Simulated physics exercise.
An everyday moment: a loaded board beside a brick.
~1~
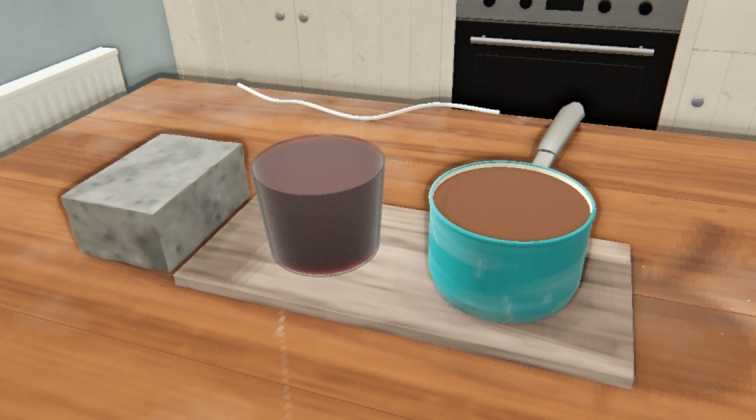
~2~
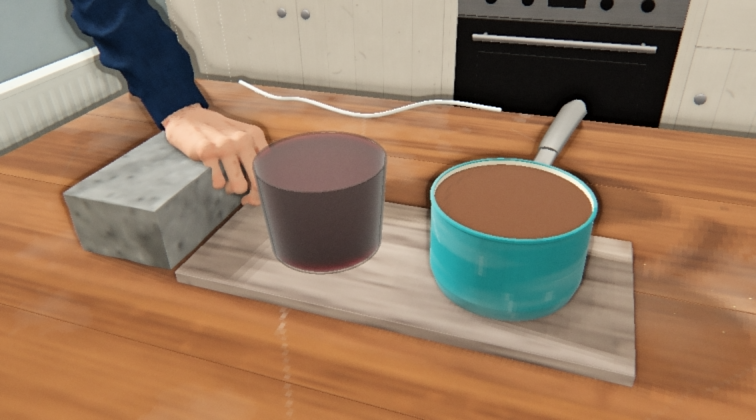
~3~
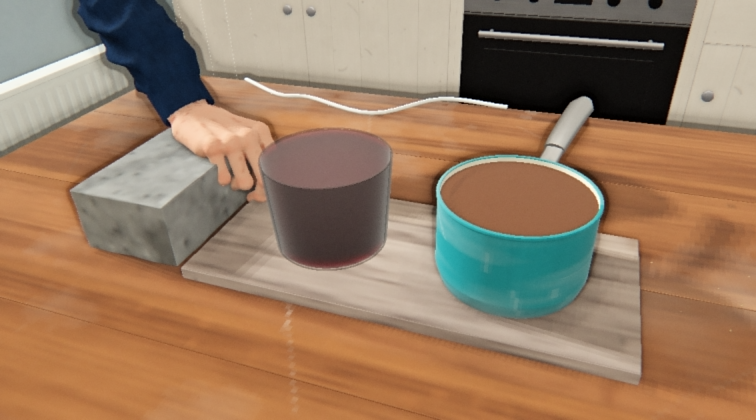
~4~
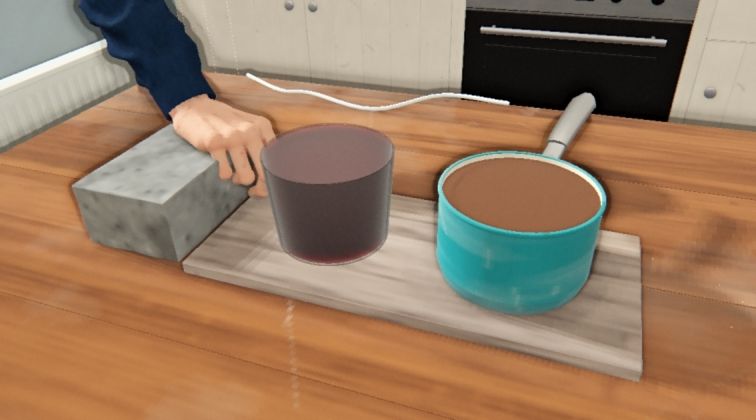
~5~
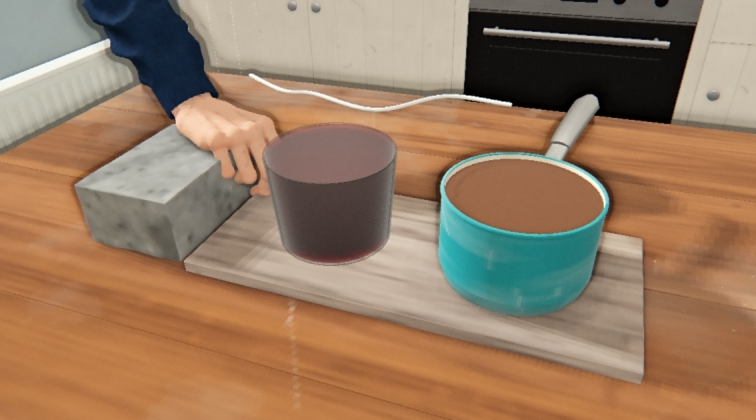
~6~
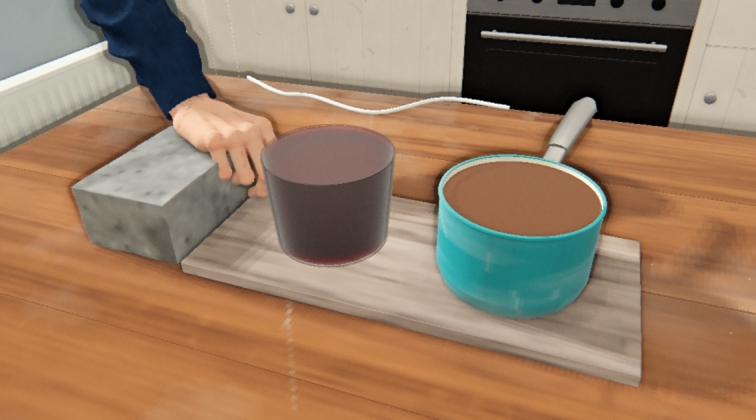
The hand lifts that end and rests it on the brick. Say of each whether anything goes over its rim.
The tub loses some and the saucepan loses some.
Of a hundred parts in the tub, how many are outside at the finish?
Near 12 in a hundred.
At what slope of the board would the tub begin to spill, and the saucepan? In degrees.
Near 4°, then 6°.
Soon after, the board slopes by about 6°; tub, some has gone over its rim; saucepan, nothing has left it.
Later, the board slopes by about 13°; tub, some has gone over its rim; saucepan, some has gone over its rim.
In the end, the board slopes by about 11°, resting on the brick; tub, some has gone over its rim; saucepan, some has gone over its rim.
